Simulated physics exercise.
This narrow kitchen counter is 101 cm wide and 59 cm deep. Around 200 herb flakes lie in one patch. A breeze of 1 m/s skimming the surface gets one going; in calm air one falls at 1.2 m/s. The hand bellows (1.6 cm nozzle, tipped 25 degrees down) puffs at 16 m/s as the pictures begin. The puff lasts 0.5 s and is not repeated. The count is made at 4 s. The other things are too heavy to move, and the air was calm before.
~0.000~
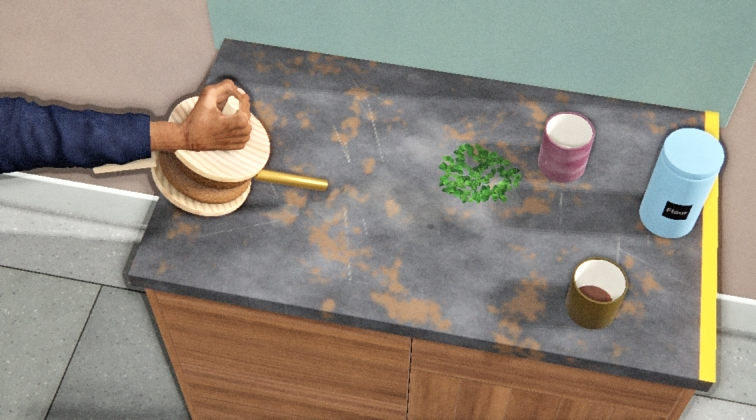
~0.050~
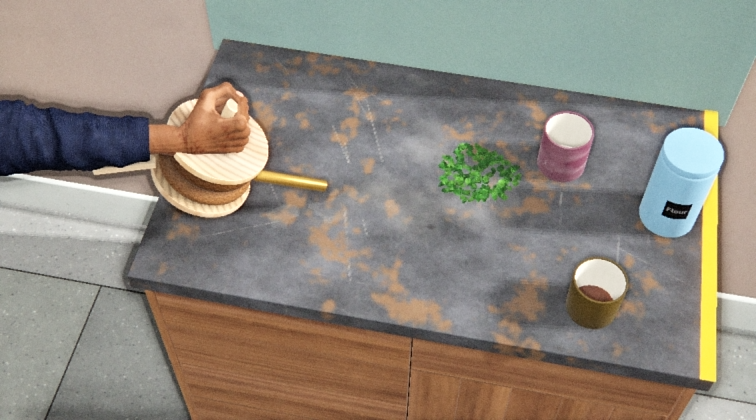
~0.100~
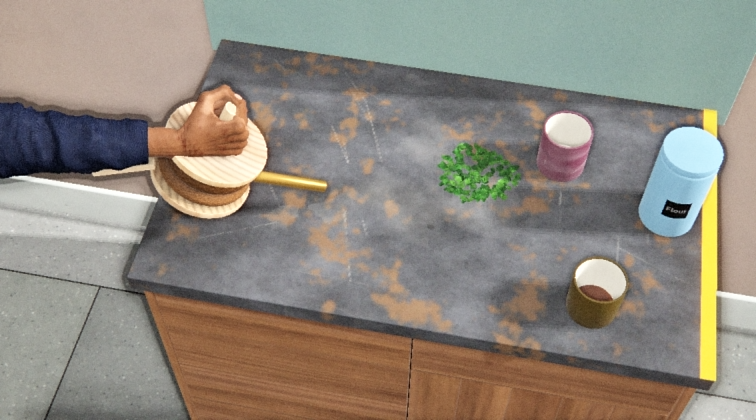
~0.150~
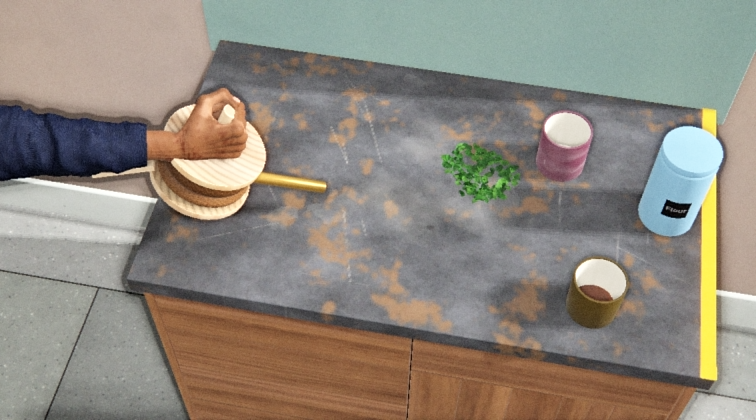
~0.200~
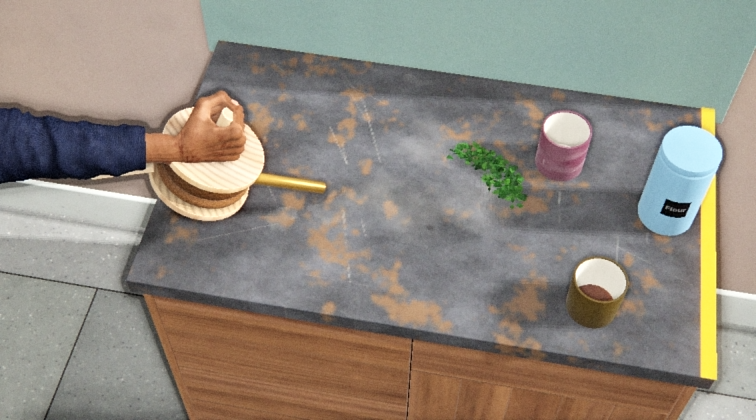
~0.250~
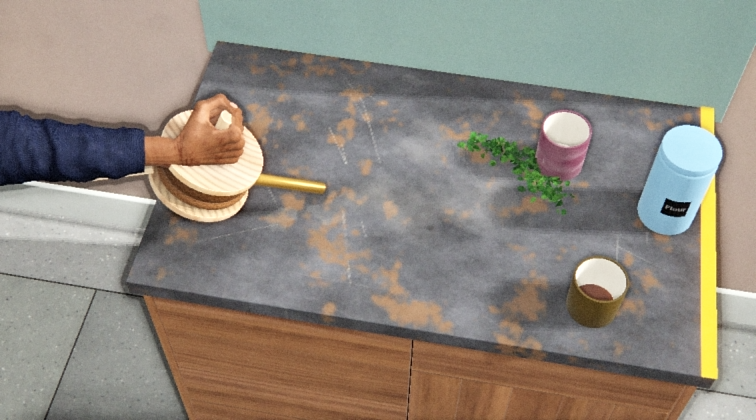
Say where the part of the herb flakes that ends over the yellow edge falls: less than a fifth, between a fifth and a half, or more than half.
By then less than a fifth are over the yellow edge.
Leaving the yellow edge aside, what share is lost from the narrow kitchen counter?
Some 0 per cent.
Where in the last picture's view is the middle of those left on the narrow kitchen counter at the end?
Near (667, 102).
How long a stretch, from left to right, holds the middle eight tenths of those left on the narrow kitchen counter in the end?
About 20 cm.
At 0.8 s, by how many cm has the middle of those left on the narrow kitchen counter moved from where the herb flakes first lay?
Roughly 40 cm.
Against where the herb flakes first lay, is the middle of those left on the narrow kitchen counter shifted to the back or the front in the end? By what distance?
Towards the back, some 25 cm.
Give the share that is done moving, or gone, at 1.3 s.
Near 100 %.
After 0.8 s, 100 % are still on the top, 0 % are over the yellow edge; the middle of those left on the top is near (651, 99).
After 1.3 s, 96 % are still on the top, 4 % are over the yellow edge; the middle of those left on the top is near (667, 102).
After 2.2 s, 96 % are still on the top, 4 % are over the yellow edge; the middle of those left on the top is near (667, 102).
After 4.0 s, at the end, 4 % are over the yellow edge; the middle of those left on the top is near (667, 102).
